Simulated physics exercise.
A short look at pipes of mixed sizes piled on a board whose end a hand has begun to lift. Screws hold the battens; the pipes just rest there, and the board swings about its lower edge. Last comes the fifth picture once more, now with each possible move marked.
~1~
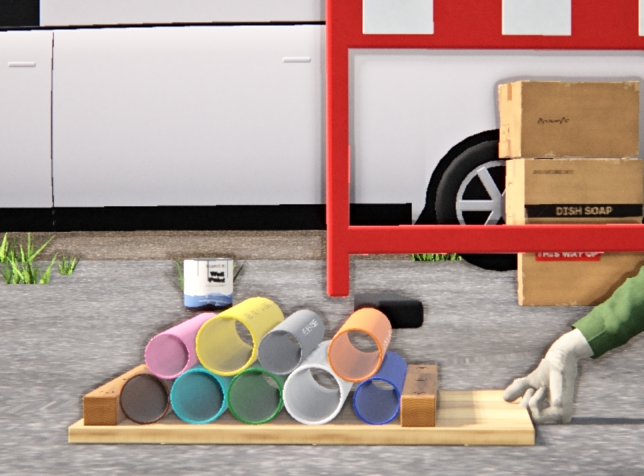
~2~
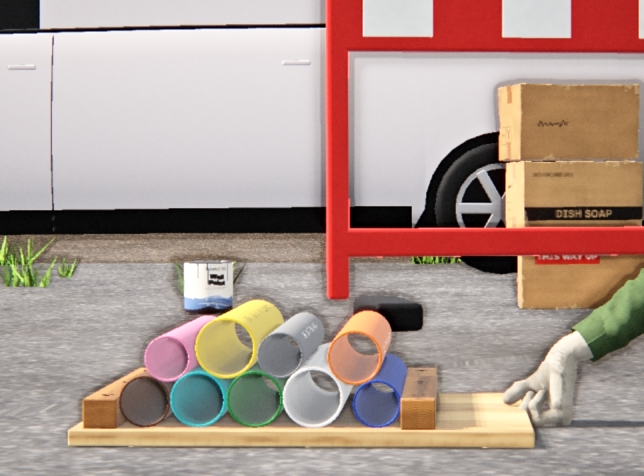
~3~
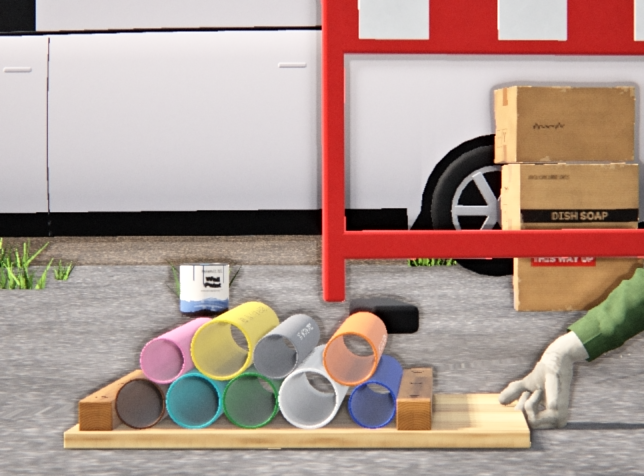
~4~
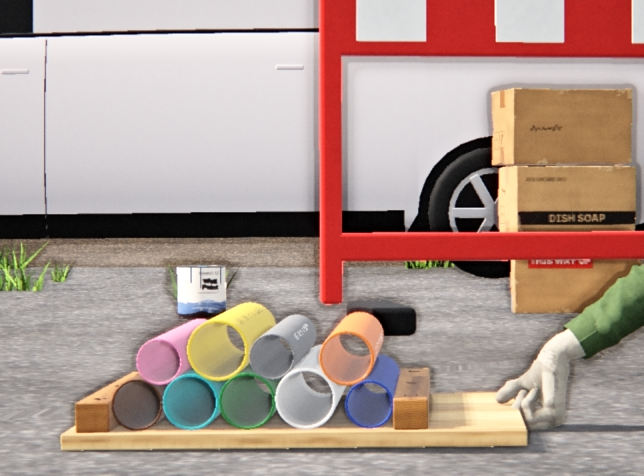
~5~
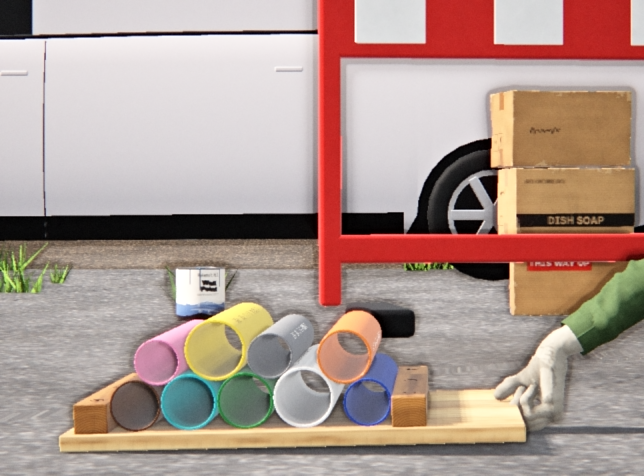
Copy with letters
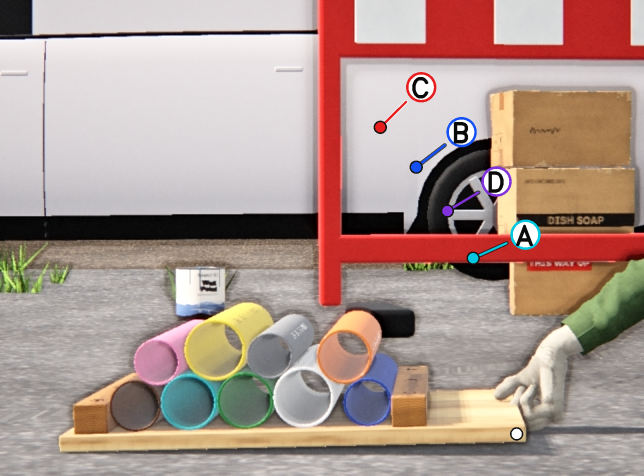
A gloved hand holds the end of a board of stacked colourful pipes, barely moving.
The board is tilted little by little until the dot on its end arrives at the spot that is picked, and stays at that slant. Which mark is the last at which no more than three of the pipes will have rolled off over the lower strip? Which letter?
The last mark within the limit is B.
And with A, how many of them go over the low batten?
With A, none.
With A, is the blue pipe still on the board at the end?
Yes, with A.
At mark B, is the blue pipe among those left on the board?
The blue pipe: Yes.
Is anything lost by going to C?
At C: Yes.
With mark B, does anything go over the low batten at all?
At B: Yes.
On the marked copy, A at (473, 258); B at (416, 167); C at (380, 127); D at (447, 211); the white dot at (517, 434).
Following B. Soon after the start, board at 20°.
Later, board at 37°.
In the end, board at 37°, three over the low batten (yellow, pink, grey).
As for the rest, A none over the low batten; C four over the low batten (yellow, pink, orange, grey); D three over the low batten (yellow, pink, grey).
